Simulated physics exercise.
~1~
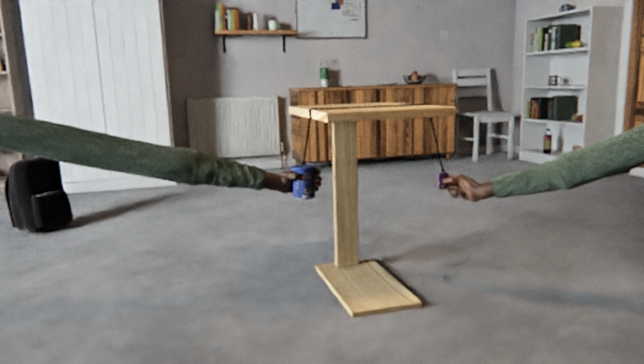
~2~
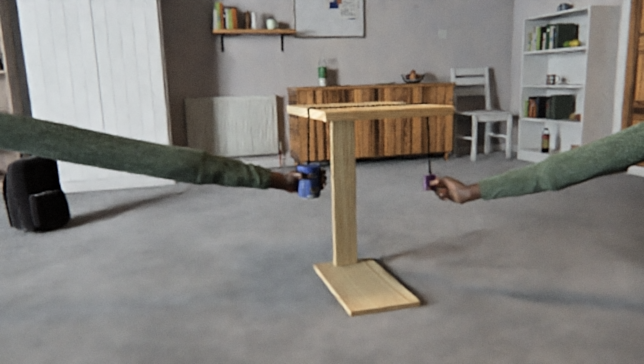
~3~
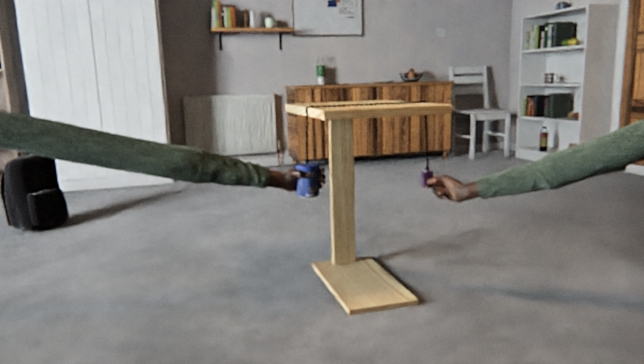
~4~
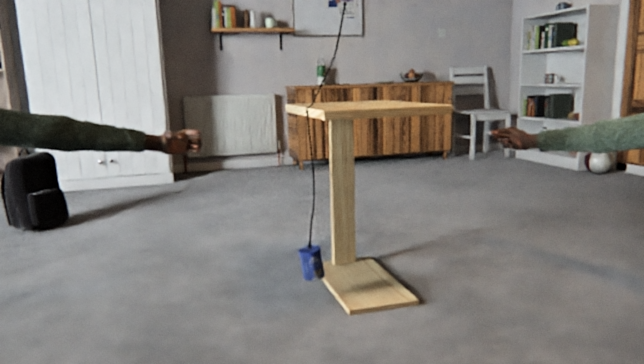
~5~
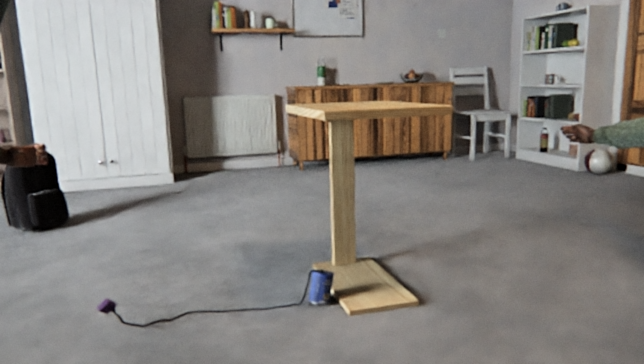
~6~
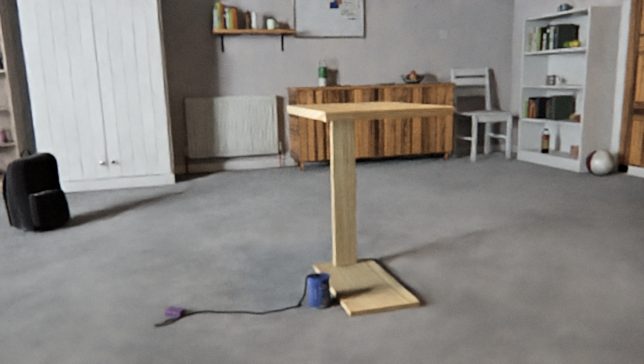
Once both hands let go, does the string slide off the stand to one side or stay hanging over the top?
The string slides off to the left, and both the blue tin and the small purple object end up on the floor.
Blue tin dropping to the floor left of a wooden stand as two hands let go, pulling string and small purple object over.
